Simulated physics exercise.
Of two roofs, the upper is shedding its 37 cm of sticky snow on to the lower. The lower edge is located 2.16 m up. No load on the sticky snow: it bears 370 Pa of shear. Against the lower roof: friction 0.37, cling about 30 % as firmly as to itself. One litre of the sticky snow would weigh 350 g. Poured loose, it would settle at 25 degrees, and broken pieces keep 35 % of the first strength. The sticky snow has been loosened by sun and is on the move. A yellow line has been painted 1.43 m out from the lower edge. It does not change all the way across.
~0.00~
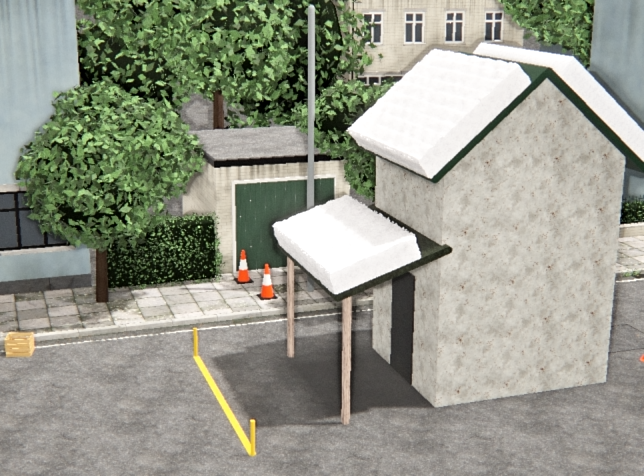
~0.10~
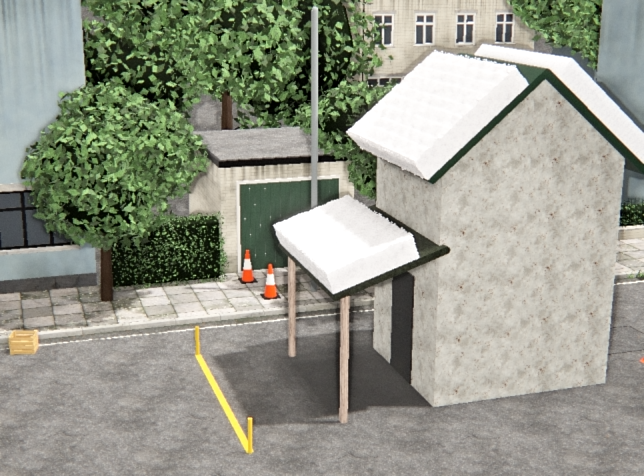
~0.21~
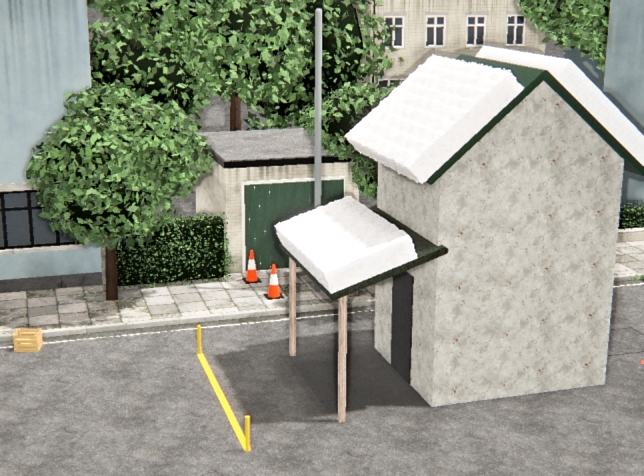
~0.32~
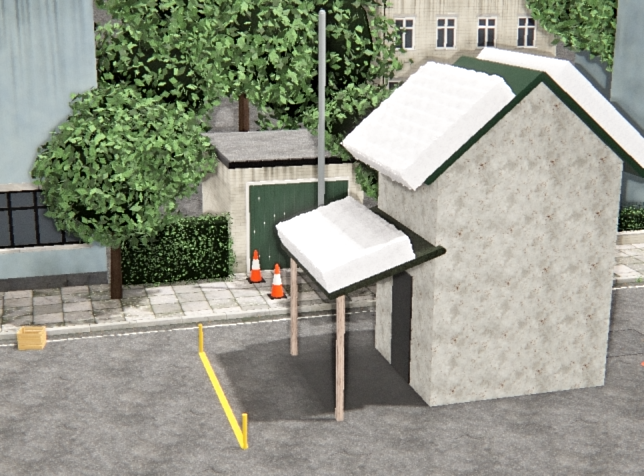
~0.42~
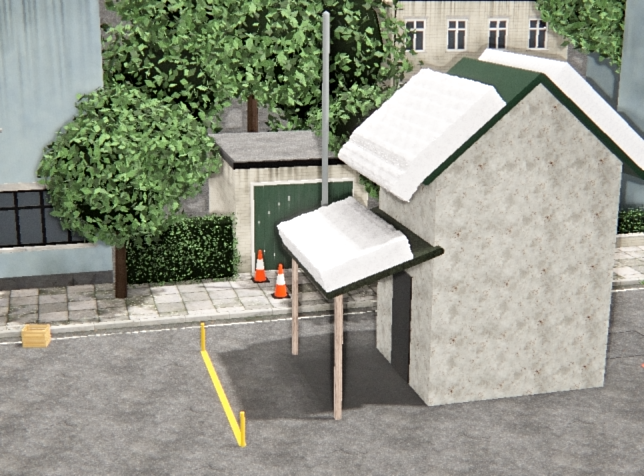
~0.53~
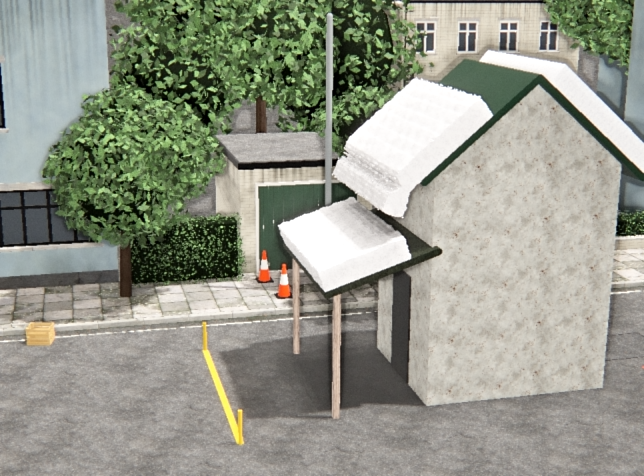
Thick white snow slides down the small building's green roof and cracks above the snowy lower roof.
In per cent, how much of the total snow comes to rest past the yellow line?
Roughly 48 per cent.
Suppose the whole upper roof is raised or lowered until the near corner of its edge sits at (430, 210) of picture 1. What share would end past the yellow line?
About 45 per cent.
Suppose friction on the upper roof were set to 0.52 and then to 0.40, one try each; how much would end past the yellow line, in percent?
45 %, then 45 %.
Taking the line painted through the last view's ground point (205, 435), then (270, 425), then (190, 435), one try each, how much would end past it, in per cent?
I'd guess near 40 %, then near 60 %, and near 35 % on the last try.
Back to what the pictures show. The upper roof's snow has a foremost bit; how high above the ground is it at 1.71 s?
About 0.2 m.
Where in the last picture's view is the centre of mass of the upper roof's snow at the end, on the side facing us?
Close to (189, 402) in the last picture.
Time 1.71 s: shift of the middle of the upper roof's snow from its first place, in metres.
About 4.8 m.
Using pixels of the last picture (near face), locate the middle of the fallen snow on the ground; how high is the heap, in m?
The heap centres close to (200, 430) and stands about 0.3 m tall.
After 1.07 s, none is below the lower edge and 0 % is past the line.
After 1.71 s, 65 % is below the lower edge and 35 % is past the line.
After 2.36 s, 70 % is below the lower edge and 48 % is past the line.
After 3.00 s, 72 % is below the lower edge and 48 % is past the line.
After 3.70 s, at the end, 72 % is below the lower edge and 48 % is past the line.
